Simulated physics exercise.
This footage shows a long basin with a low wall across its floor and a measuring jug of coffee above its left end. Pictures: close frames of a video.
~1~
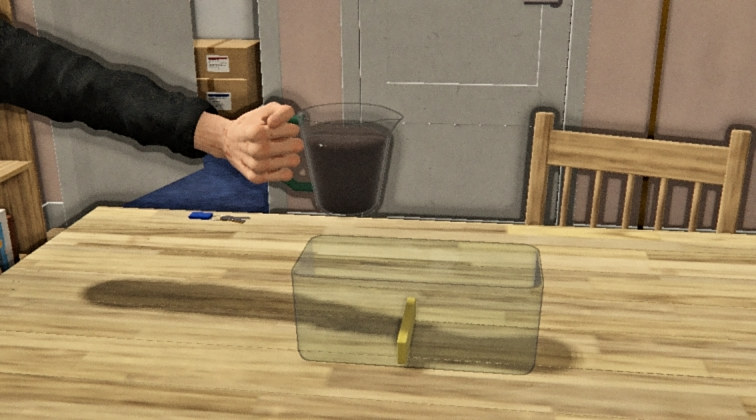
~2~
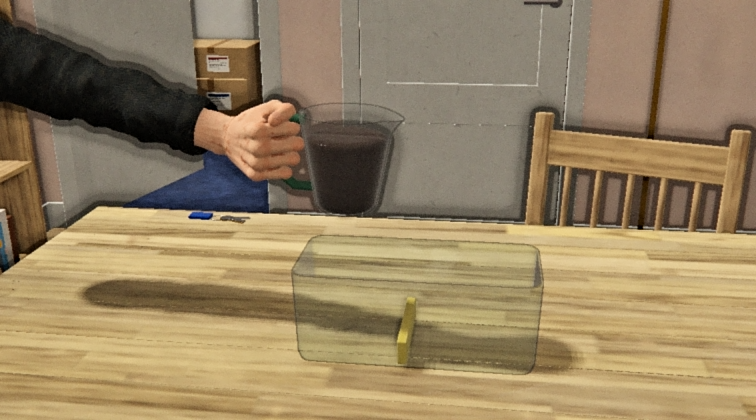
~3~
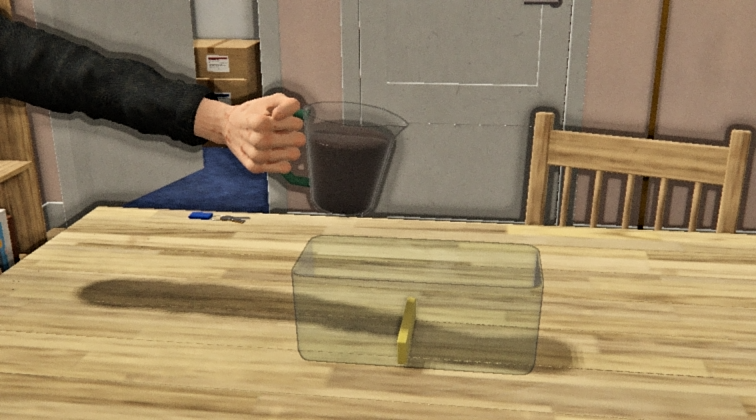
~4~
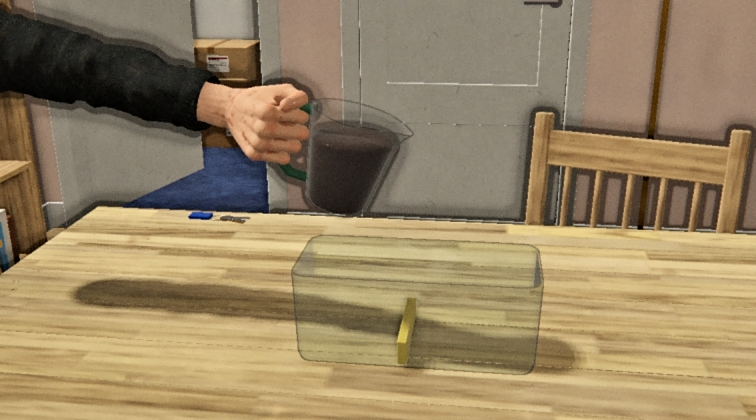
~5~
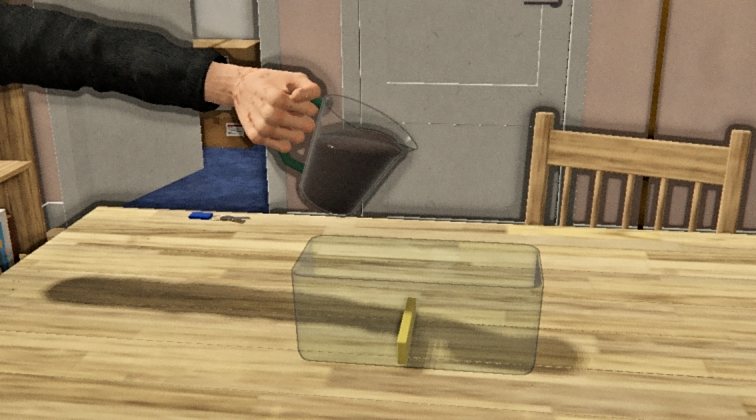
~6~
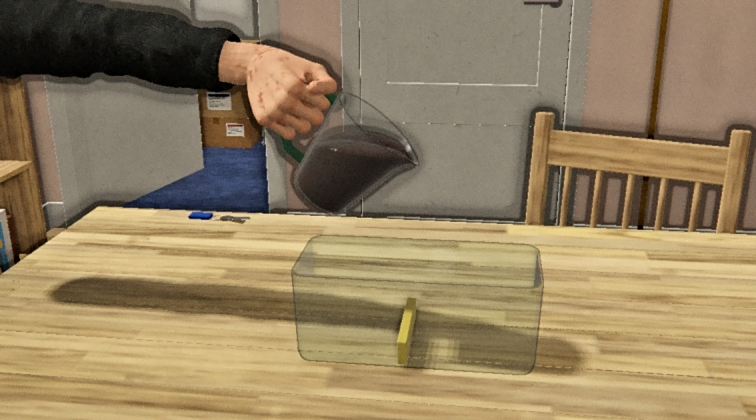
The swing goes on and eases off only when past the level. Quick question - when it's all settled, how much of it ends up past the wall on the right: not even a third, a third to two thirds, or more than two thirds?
After it calms, what's right of the wall is a large share, beyond two thirds.
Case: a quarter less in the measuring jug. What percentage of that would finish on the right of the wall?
About 85 parts in a hundred, give or take.
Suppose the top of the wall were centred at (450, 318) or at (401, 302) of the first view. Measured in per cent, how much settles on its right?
Try one about 20 %, try two about 85 %.
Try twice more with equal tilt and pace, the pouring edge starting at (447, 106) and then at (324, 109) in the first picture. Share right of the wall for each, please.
Estimate: 80 per cent, then 15 per cent.
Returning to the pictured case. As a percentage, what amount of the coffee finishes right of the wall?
It is close to 85 per cent.
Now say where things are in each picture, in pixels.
In the first frame, it leans 0°; its right rim is at (403, 116); the coffee meets the walls at (307, 134) and (388, 137); the long basin's rim runs from (302, 255) to (540, 267); the wall's top is at (407, 320).
In the second frame, it leans 2°; its right rim is at (405, 118); the coffee meets the walls at (308, 134) and (389, 137).
In the third frame, it leans 7°; its right rim is at (409, 124); the coffee meets the walls at (311, 132) and (391, 139).
In the fourth frame, it leans 16°; its right rim is at (414, 133); the coffee meets the walls at (314, 132) and (395, 142).
In the fifth frame, it leans 27°; its right rim is at (418, 147); the coffee meets the walls at (315, 139) and (399, 144).
In the sixth frame, it leans 40°; its right rim is at (420, 163); the coffee meets the walls at (311, 149) and (411, 153).
A moment on, the tilt is 113° and 37 per cent is still to pour, 0 is left of the wall and 37 right of it.
Next, the tilt is 119° and 2 per cent is still to pour, 10 is left of the wall and 79 right of it.
Then the tilt is 119° and 0 per cent is still to pour, 10 is left of the wall and 85 right of it.
Later the tilt is 119° and 0 per cent is still to pour, 12 is left of the wall and 83 right of it.
At rest 13 per cent lies left of the wall, 82 right of it and 4 outside.
